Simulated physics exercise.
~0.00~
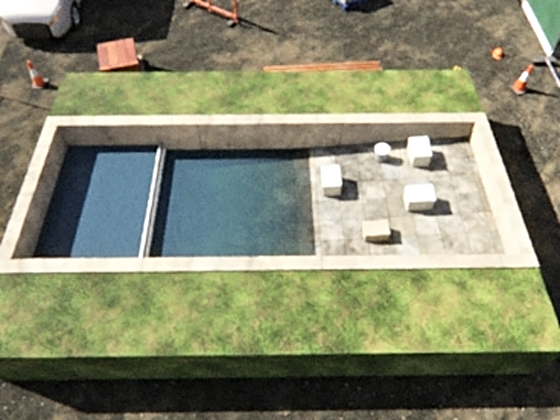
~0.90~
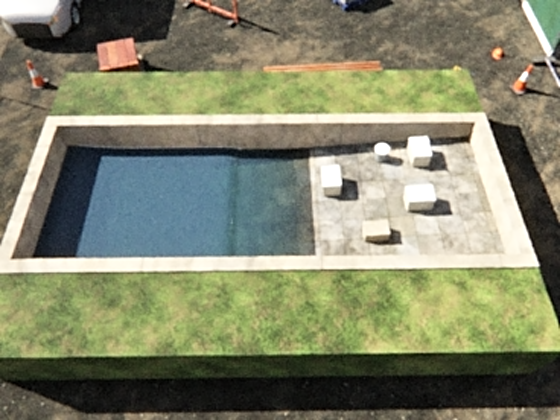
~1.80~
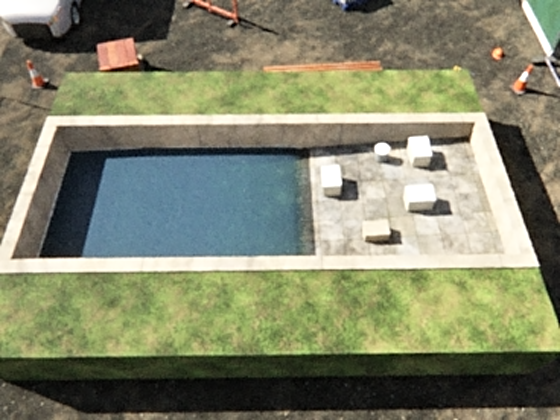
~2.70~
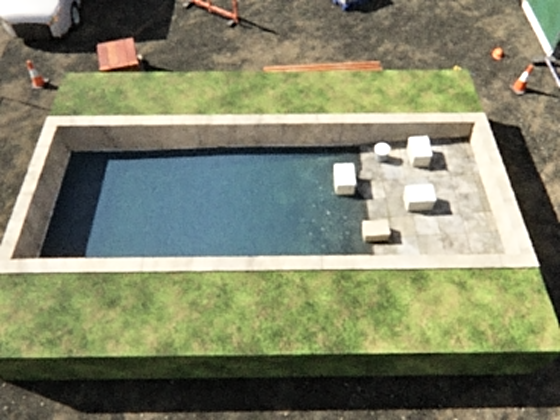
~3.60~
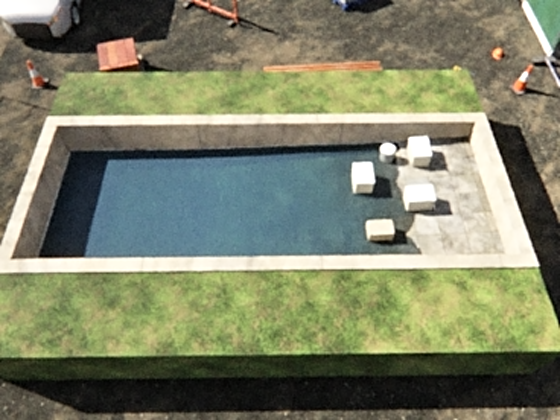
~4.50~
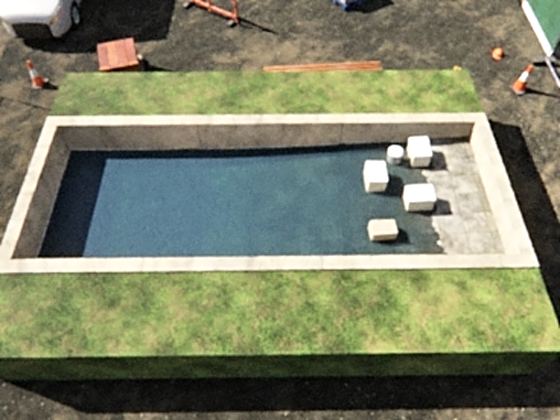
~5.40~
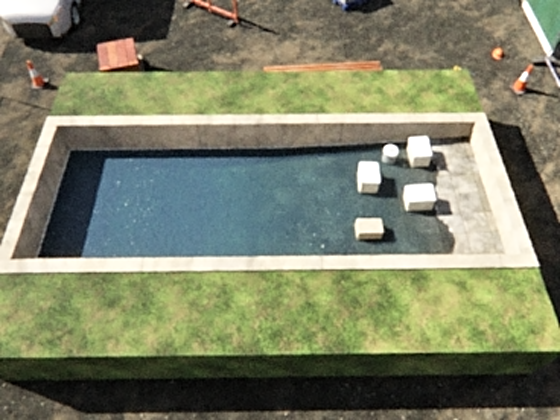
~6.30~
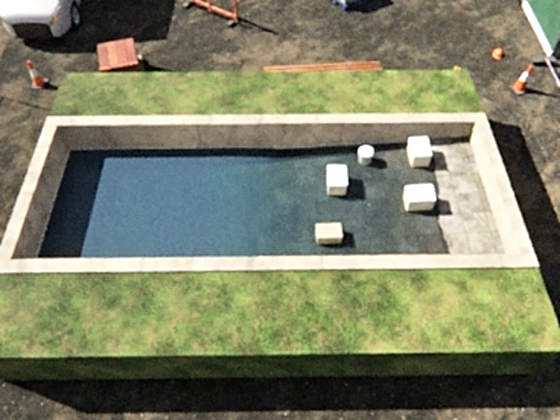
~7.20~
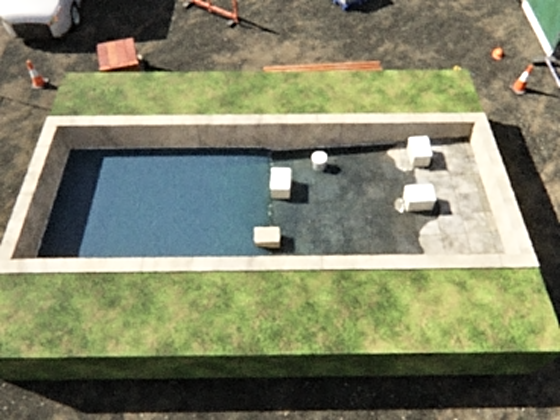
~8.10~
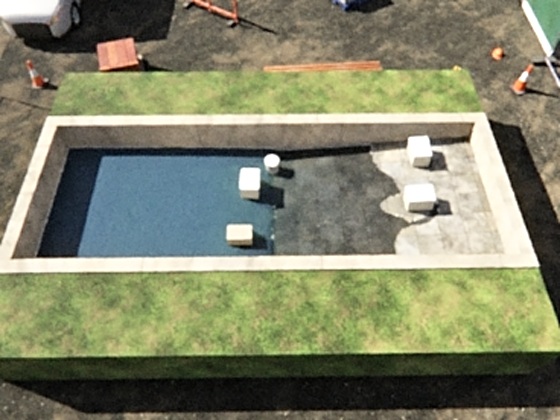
In a walled boat ramp edged with grass, a barrier vanished and dark blue water spread right among five pale blocks, nudging three of them rightward, then drew back and carried those three left, leaving wet ground and two blocks behind.
